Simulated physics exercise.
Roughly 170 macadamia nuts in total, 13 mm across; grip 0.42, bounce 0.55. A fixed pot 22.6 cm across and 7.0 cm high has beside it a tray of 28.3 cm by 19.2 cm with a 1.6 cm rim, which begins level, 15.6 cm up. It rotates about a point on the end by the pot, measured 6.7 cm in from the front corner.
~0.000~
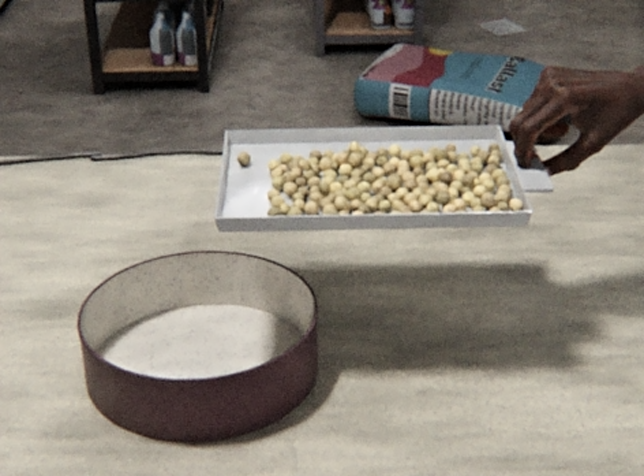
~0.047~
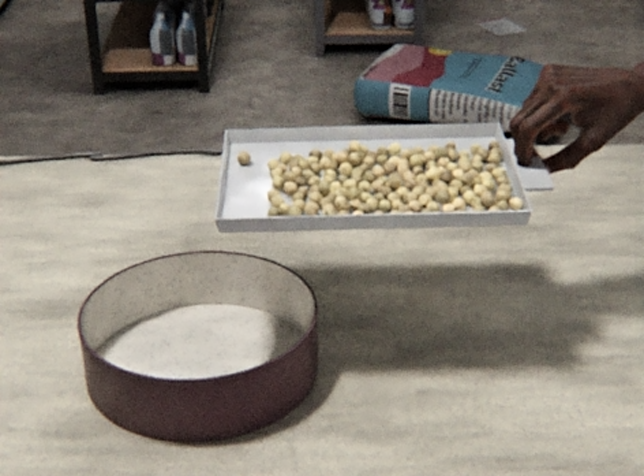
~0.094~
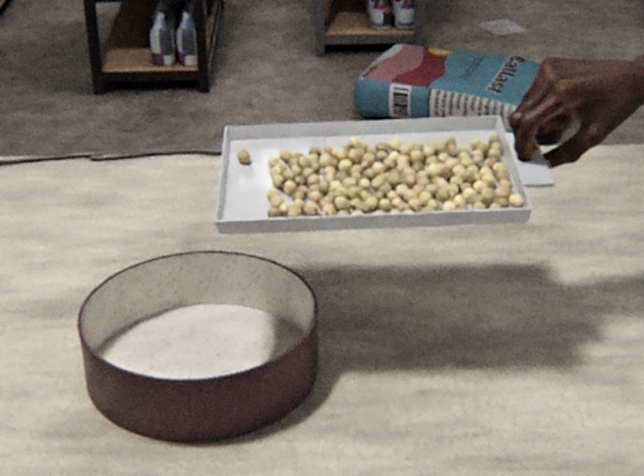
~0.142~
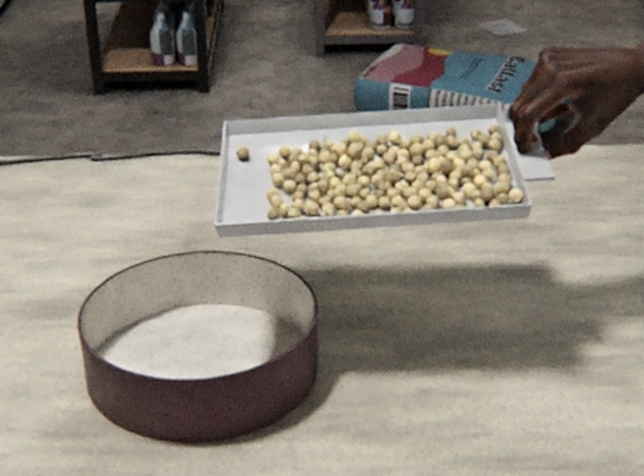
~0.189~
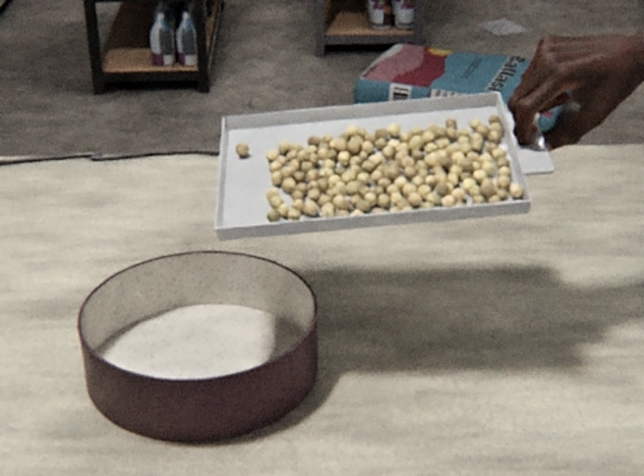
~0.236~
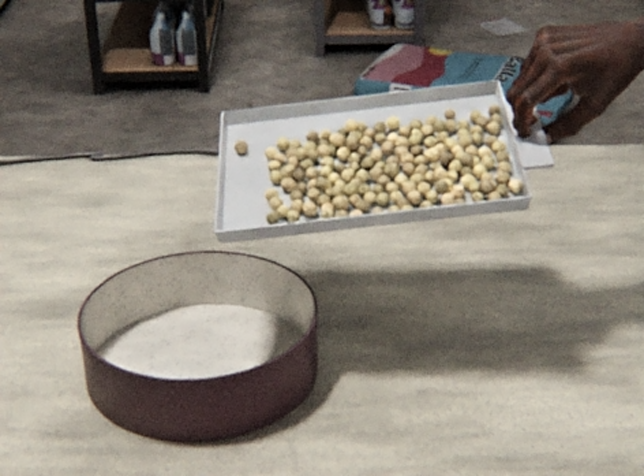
In a workshop-like room with a grey floor and low shelves holding bottles at the back, a pale table is seen from slightly above by a still camera. A hand at right grips a white tray of round tan nuts above the table, with a dark reddish-brown round pot at lower left and a blue and red bag behind. The tray, nearly level at first, tilts steadily down toward the left front as its right end rises, while the nuts keep their places on it.
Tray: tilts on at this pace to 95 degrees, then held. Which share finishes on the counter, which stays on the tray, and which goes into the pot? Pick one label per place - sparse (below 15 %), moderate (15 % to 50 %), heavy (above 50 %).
Counter: Moderate; left on the tray: Sparse; pot: Heavy.
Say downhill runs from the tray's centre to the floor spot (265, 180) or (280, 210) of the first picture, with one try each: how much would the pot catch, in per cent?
Roughly 55 % for the first direction, roughly 100 % for the second.
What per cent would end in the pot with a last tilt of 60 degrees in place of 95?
That would be around 5 percent.
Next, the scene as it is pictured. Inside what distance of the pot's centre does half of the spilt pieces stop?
I'd say close to 18 centimetres.
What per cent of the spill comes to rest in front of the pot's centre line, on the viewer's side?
Near 80 in a hundred.
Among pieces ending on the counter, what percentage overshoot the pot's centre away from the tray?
I'd put it close to 10 per cent.
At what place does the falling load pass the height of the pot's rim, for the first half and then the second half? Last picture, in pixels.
It passes about (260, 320) first and (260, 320) afterwards.
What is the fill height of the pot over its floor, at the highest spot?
Some 2.5 cm above the floor.
Then, at 0.79 s, tilt 51 degrees; the tray holds 100 %, the pot 0 %.
After 1.17 s, tilt 78 degrees; the tray holds 95 %, the pot 5 %.
Then, at 1.62 s, tilt 95 degrees; the tray holds 5 %, the pot 75 %.
In the end, at 2.6 s, counter 20 %, tray 0 %, pot 80 %.
